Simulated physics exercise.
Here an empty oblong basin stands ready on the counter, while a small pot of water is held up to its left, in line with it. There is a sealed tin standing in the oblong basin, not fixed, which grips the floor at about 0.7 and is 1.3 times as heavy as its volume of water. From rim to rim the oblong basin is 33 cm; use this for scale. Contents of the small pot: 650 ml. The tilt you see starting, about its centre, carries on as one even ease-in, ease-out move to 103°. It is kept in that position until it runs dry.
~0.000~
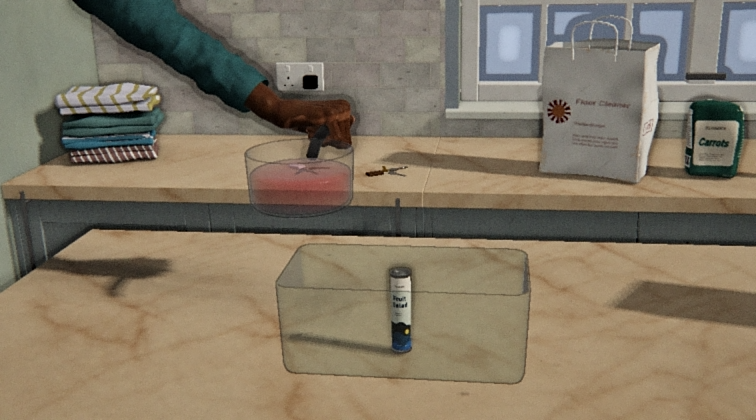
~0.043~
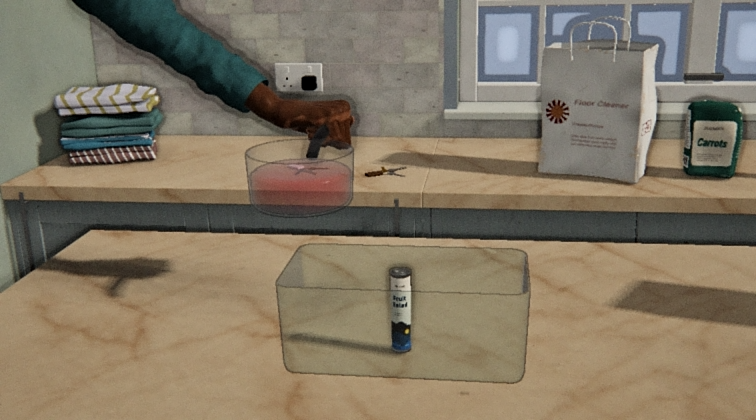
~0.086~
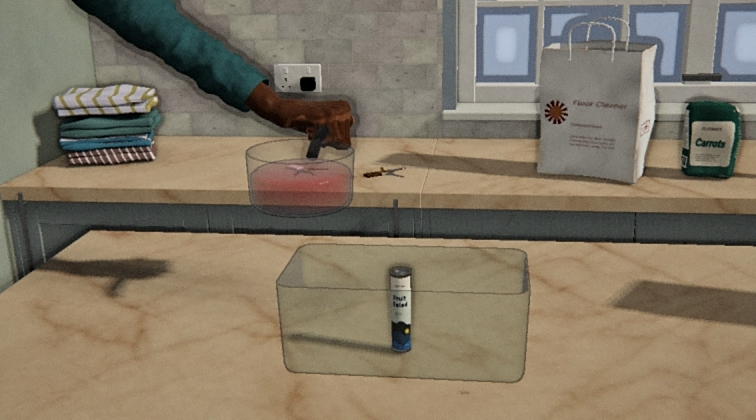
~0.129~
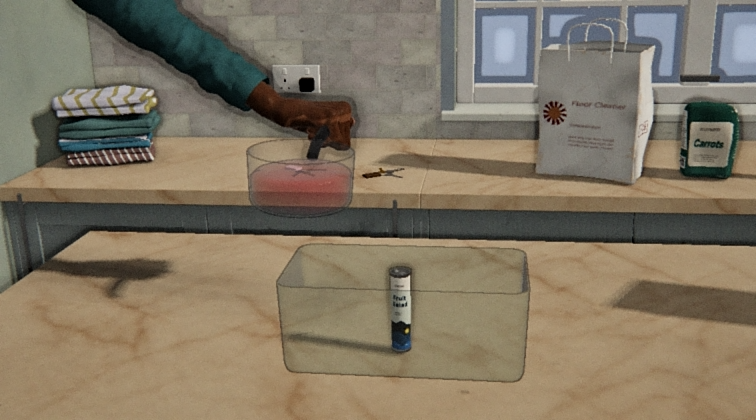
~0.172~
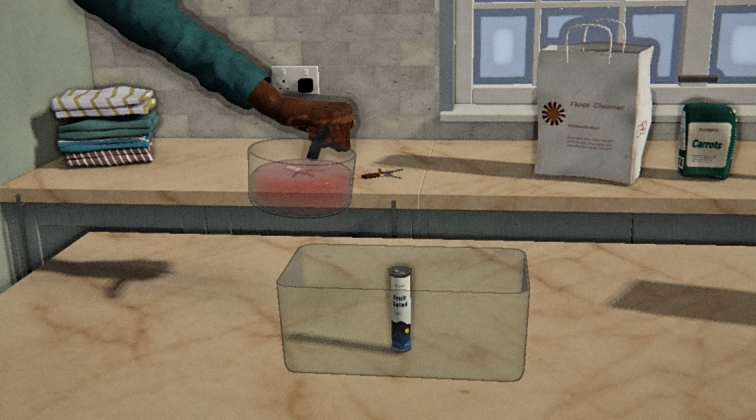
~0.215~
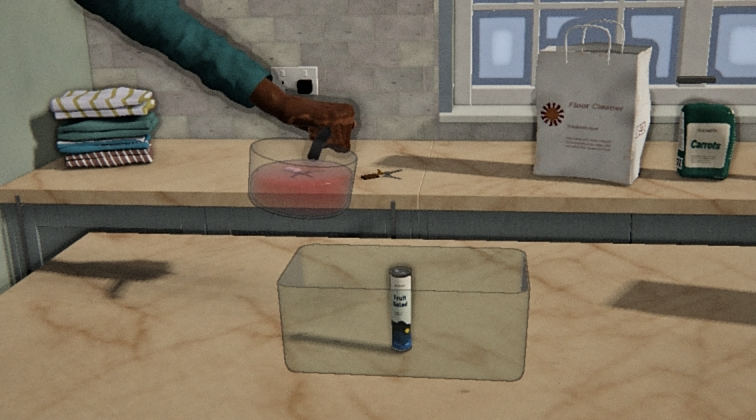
At the start, a hand in a teal sleeve holds a small clear pot of pinkish water upright, above and to the left of a clear oblong basin, with a tin visible through its side. The pot then slowly tilts slightly to the right, while the water stays inside and the basin remains still.
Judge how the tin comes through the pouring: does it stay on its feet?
I expect it will stay vertical.
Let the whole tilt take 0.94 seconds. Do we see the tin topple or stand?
Then the tin does not tip.
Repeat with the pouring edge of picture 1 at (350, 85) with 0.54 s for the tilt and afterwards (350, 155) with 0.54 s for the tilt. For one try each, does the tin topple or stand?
Trial 1 - tin tips; trial 2 - tin tips.
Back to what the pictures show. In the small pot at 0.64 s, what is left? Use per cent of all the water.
Some 70 per cent.
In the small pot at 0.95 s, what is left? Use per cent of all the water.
Close to 16 percent of the total.
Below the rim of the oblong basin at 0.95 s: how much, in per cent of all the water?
The fraction sits near 74 in a hundred.
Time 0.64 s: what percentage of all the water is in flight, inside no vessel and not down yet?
It comes to roughly 24 per cent.
After 0.64 s the tilt is 62° and 71 per cent is still to pour; the tin stands where it began.
After 0.95 s the tilt is 97° and 15 per cent is still to pour; the tin stands where it began.
After 1.28 s the tilt is 103° and 1 per cent is still to pour; the tin stands where it began.
After 1.63 s the tilt is 103° and 0 per cent is still to pour; the tin stands where it began.
In the end the tin stands where it began.
